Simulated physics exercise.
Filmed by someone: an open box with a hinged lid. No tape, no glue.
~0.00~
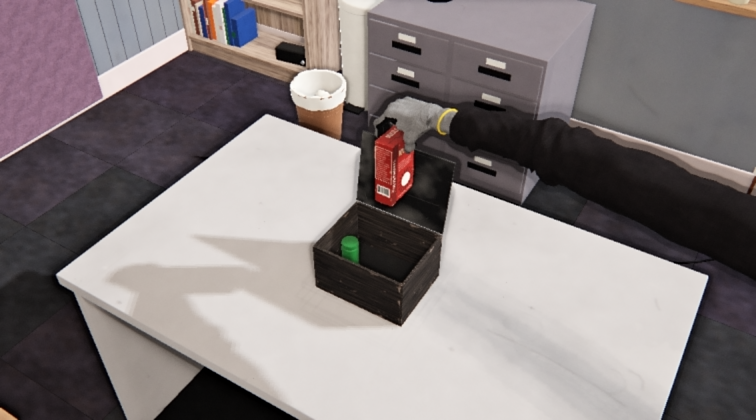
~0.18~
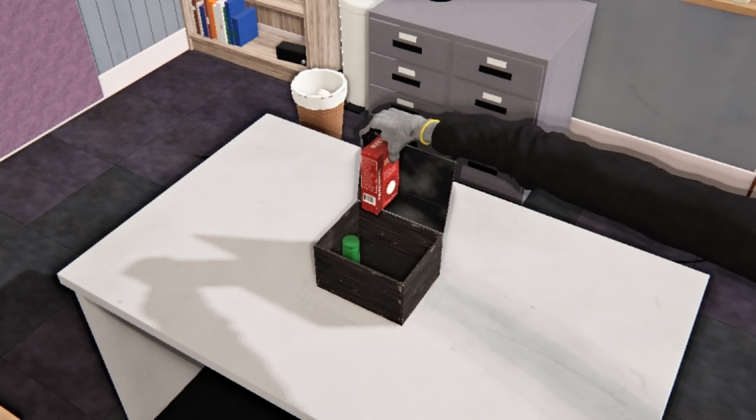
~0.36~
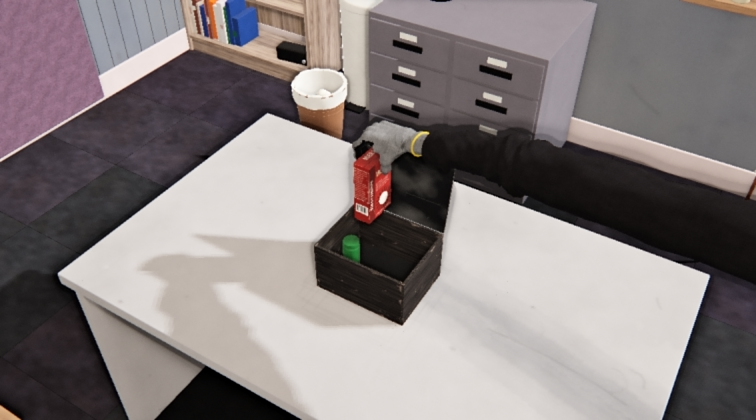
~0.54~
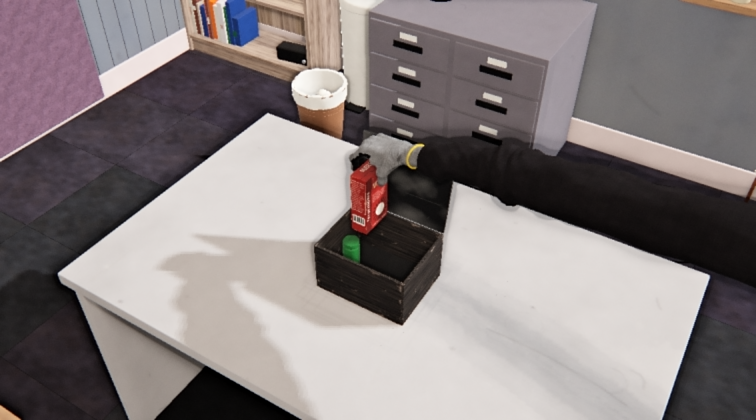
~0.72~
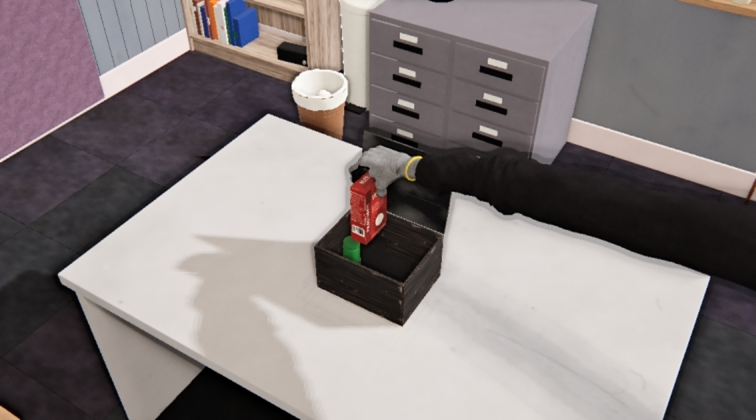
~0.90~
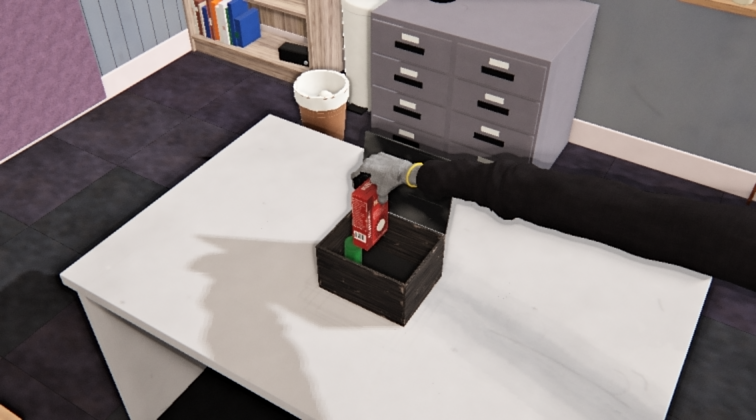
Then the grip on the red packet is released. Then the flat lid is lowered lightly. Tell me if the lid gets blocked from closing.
My guess is the lid comes to rest fully.
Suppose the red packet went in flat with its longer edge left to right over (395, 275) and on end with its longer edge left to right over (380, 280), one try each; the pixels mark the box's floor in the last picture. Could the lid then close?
Try 1: Lid shut; try 2: Lid not shut.
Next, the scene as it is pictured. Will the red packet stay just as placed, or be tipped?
Observation: It tilts over.
By 1.40 s, red packet on its side near (393, 267).
By 2.10 s, lid starting down; red packet on its side near (394, 271).
By 2.60 s, lid 53° above the rim; red packet on its side near (394, 271).
By 3.10 s, lid 13° above the rim; red packet on its side near (394, 271).
When it is over (3.7 s), lid shut; lying over in the box, red packet; green shaker as before. End places, in pixels of the last picture, red packet near (394, 271).
